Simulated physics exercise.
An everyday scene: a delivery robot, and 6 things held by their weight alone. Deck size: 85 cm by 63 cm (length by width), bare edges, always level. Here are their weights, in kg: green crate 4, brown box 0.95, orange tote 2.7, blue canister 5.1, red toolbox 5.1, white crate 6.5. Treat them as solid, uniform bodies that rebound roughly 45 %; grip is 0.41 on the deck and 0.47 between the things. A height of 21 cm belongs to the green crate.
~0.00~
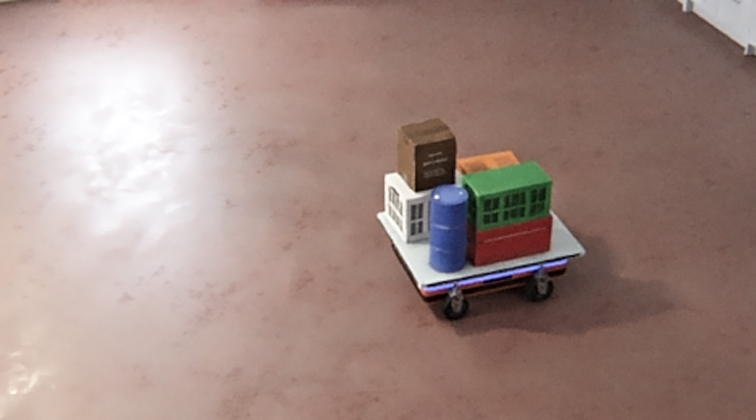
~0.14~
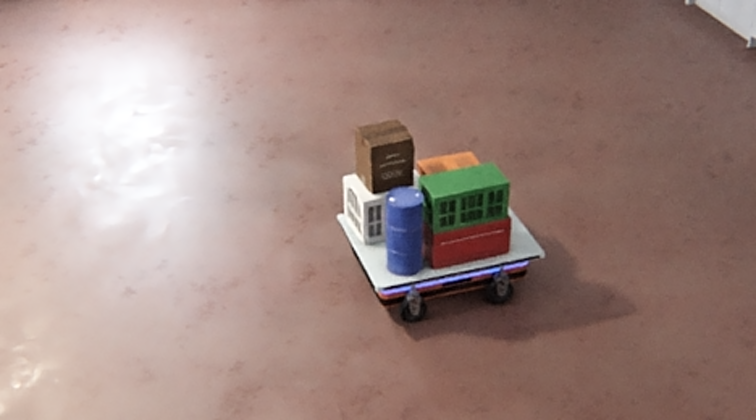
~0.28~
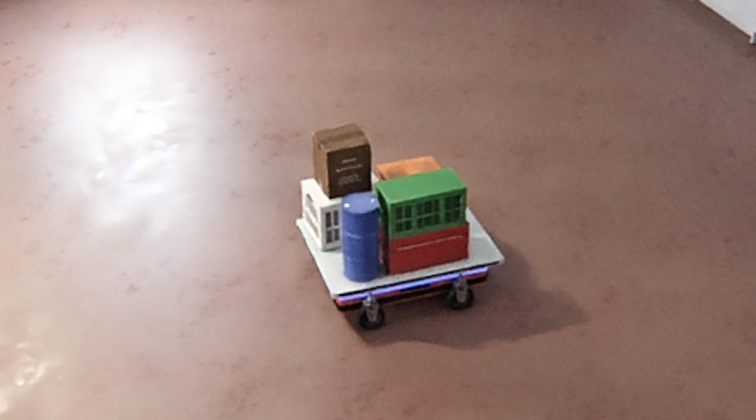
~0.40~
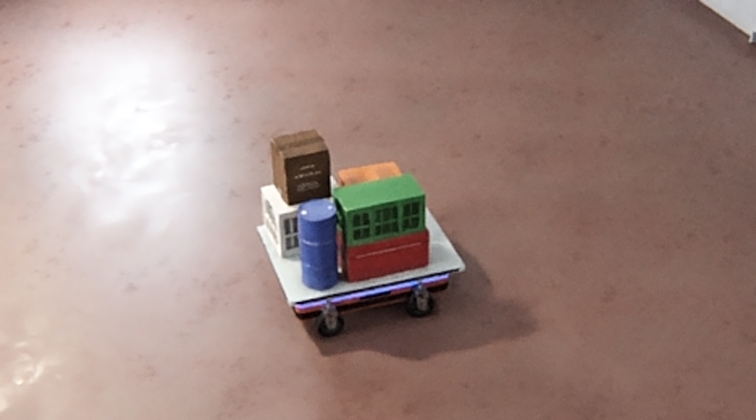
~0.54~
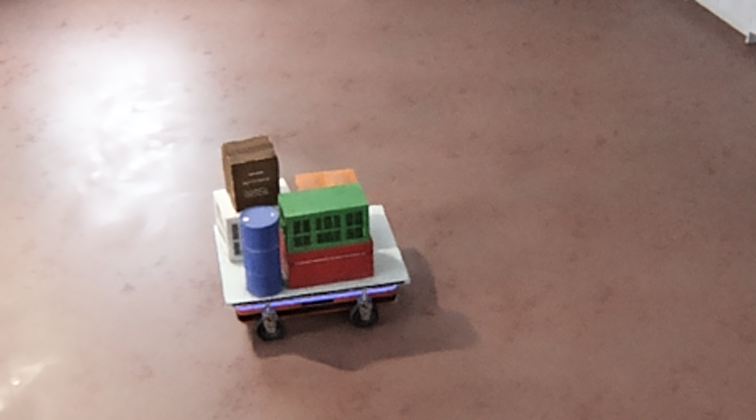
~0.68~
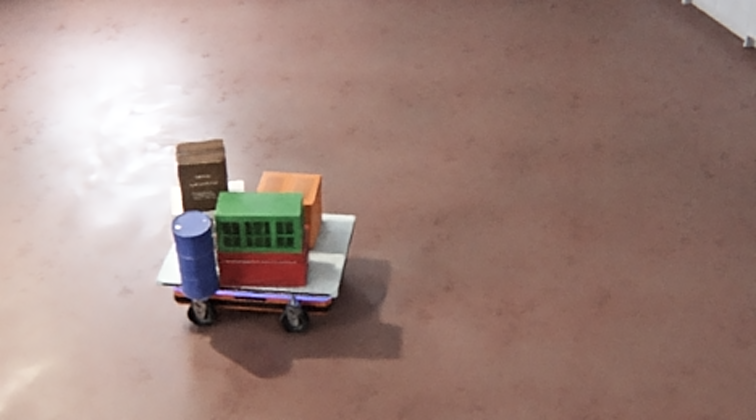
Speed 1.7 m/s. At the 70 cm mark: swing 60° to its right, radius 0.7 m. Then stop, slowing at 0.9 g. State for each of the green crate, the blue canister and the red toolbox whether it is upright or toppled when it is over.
When it is over: The green crate is toppled, the blue canister is toppled, the red toolbox is toppled.
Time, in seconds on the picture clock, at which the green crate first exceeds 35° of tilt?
Answer: About 1.1 s.
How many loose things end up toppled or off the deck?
So, 5 in all.
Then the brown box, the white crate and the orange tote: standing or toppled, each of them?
Here's how it ends: The brown box comes down, the white crate comes down, and the orange tote never goes down.
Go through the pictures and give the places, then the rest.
Cart has run 0 cm; green crate (506, 196); blue canister (448, 230); red toolbox (504, 230), in the first picture.
Cart has run 24 cm; brown box (385, 157), in the second picture.
Cart has run 48 cm, in the third picture.
Cart has run 68 cm; brown box (301, 168), in the fourth picture.
Cart has run 92 cm, turned 7°; brown box (251, 174) slid 4 cm, in the fifth picture.
Cart has run 116 cm, turned 25°; green crate (261, 222) slid 6 cm; blue canister (196, 256) off the deck; red toolbox (264, 255) slid 4 cm, in the sixth picture.
After 0.88 s, cart has run 150 cm, turned 52°; green crate now off the deck; red toolbox slid 14 cm near (183, 240); brown box slid 39 cm.
After 1.28 s, cart has run 190 cm, turned 60°, stopped; red toolbox now off the deck; brown box leaning 33°; white crate slid 34 cm.
After 1.58 s, cart has run 190 cm, turned 60°, stopped; brown box and white crate now off the deck; orange tote slid 20 cm.
At rest (2.0 s), off the deck and tipped over, green crate, brown box, blue canister, red toolbox and white crate; not toppled but over 10 cm from the start, orange tote.
